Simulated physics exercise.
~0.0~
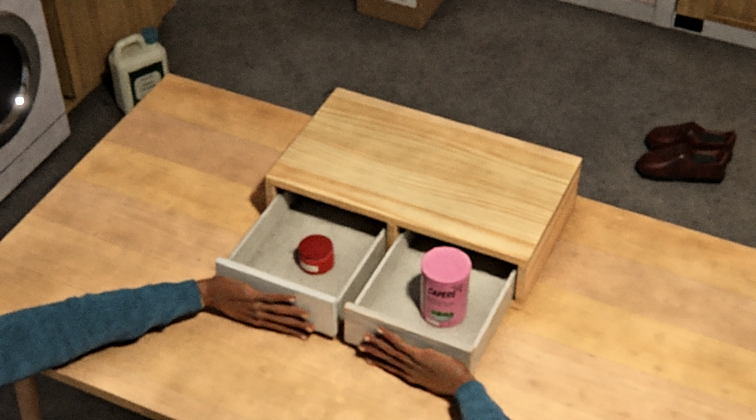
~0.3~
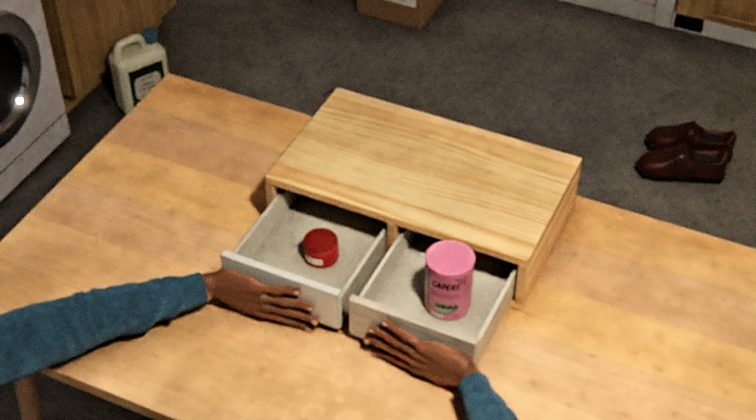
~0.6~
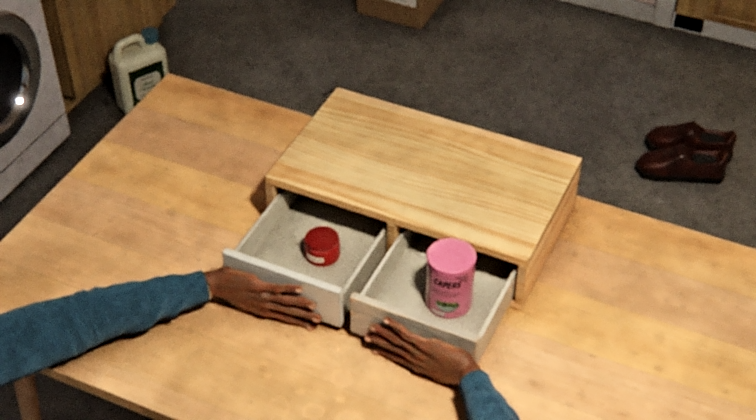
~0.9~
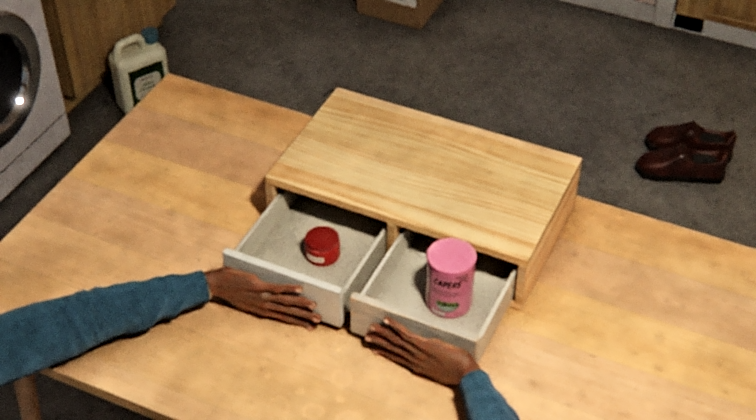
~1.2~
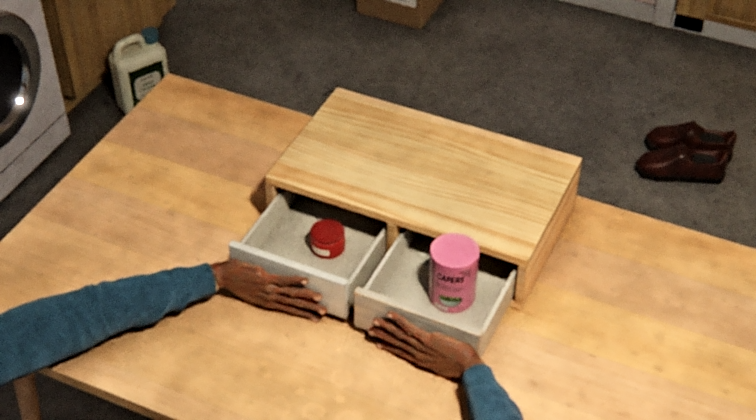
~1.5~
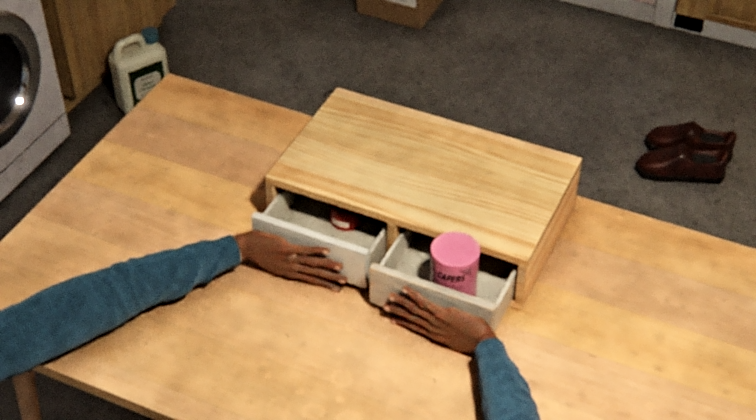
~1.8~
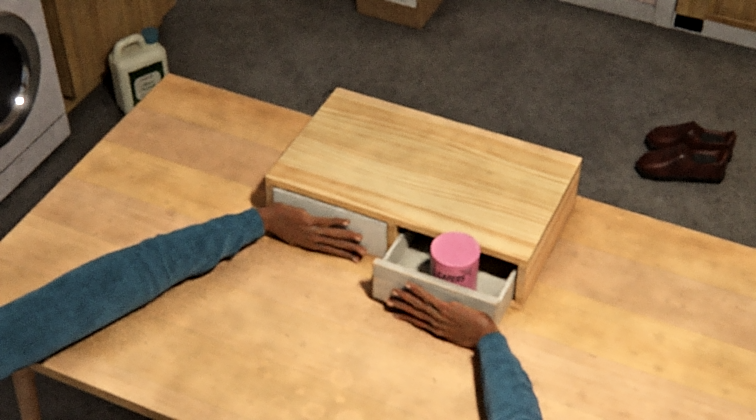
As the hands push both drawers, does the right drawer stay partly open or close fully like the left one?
The right drawer stays partly open with the pink tub at its opening, while the left drawer goes all the way in.
Two pale drawers, one holding a red jar and the other an upright pink tub, slide into a wooden chest as a pair of hands pushes them. The left drawer closes fully, hiding the jar, while the right drawer stays partly open with the tub in view.
